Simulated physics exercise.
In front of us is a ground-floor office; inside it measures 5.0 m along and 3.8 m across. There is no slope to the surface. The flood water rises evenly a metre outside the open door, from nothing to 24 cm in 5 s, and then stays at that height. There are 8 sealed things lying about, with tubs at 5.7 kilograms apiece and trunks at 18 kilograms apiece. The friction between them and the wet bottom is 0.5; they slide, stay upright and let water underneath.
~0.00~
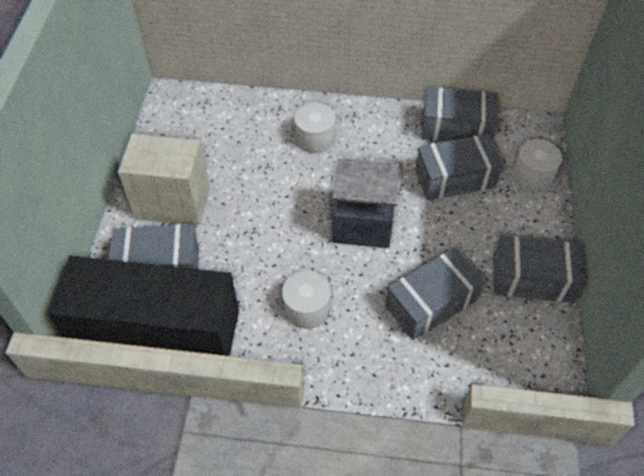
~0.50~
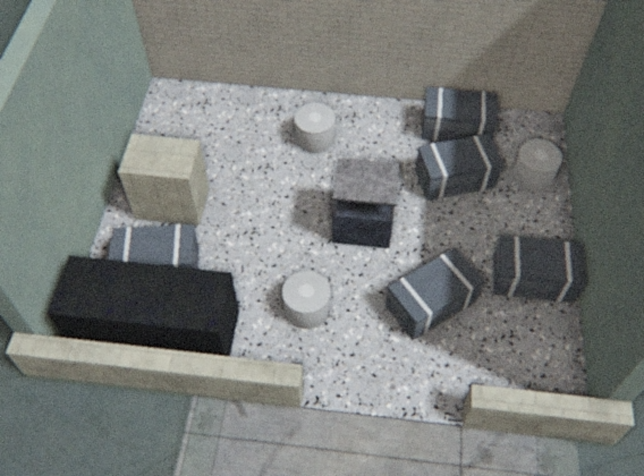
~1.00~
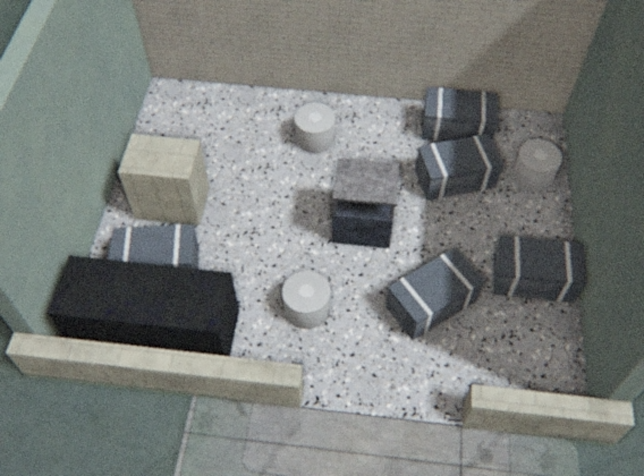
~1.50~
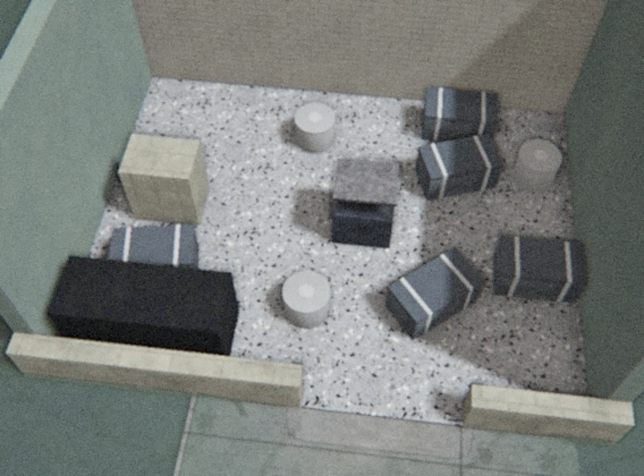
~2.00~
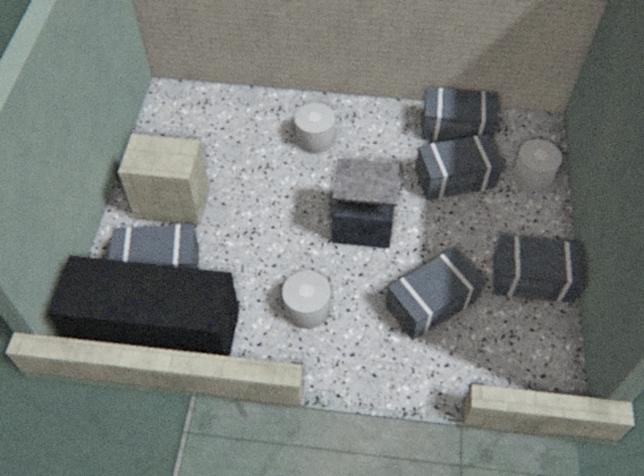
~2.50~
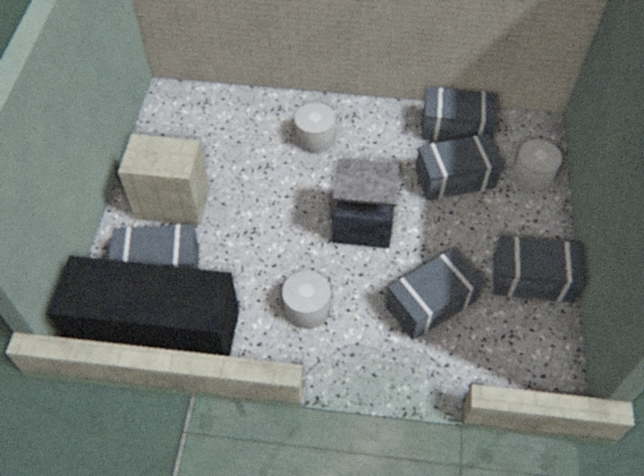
In a ground-floor office with a speckled floor, striped trunks, pale round tubs and a long black block stand still. Greenish water spreads over the paving outside the open doorway, covering more of it, then a thin patch slides just inside across the floor, while none of the objects move.
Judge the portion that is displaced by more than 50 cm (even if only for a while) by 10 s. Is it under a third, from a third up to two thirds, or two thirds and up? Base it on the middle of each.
The tally is a clear majority.
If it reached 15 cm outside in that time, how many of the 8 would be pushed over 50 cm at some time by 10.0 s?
Under that setup the answer is 4.
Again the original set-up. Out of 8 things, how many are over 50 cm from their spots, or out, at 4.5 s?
My count gives 0.
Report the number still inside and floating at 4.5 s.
The count is 0.
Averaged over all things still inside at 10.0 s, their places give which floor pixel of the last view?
It sits at about (349, 170).
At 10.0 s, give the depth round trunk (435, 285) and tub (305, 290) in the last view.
Depths: Near 12 cm, then near 5 cm.
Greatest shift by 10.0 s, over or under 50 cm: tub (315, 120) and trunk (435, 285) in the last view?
First within it, then beyond it.
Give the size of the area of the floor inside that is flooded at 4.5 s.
Close to 5.0 m2, I'd say.
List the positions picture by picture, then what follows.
The first frame shows a tub at (315, 118), on the bottom; a trunk at (436, 284) rests on the ground; 0.0 m2 under water; 0 of 8 have shifted.
The second frame shows a tub at (315, 118) rests on the ground; a trunk at (436, 284) rests on the ground; 0.0 m2 under water; 0 of 8 have shifted.
The third frame shows a tub at (315, 118), on the bottom; a trunk at (436, 284), on the bottom; 0.0 m2 under water; 0 of 8 have shifted.
The fourth frame shows a tub at (315, 118) rests on the ground; a trunk at (436, 284), on the bottom; 0.0 m2 under water; 0 of 8 have shifted.
The fifth frame shows a tub at (315, 118) rests on the ground; a trunk at (436, 284) rests on the ground; 0.0 m2 under water; 0 of 8 have shifted.
The sixth frame shows a tub at (315, 118) rests on the ground; a trunk at (436, 284), on the bottom; 0.5 m2 under water; 0 of 8 have shifted.
After 3.5 s 0 of 8 are over 50 cm from their spots; 0 afloat.
After 4.5 s 0 of 8 are over 50 cm from their spots; 0 afloat.
After 7.0 s 4 of 8 are over 50 cm from their spots; 4 afloat.
After 10.0 s 6 of 8 are over 50 cm from their spots, and 6 have been at some point; 8 afloat.
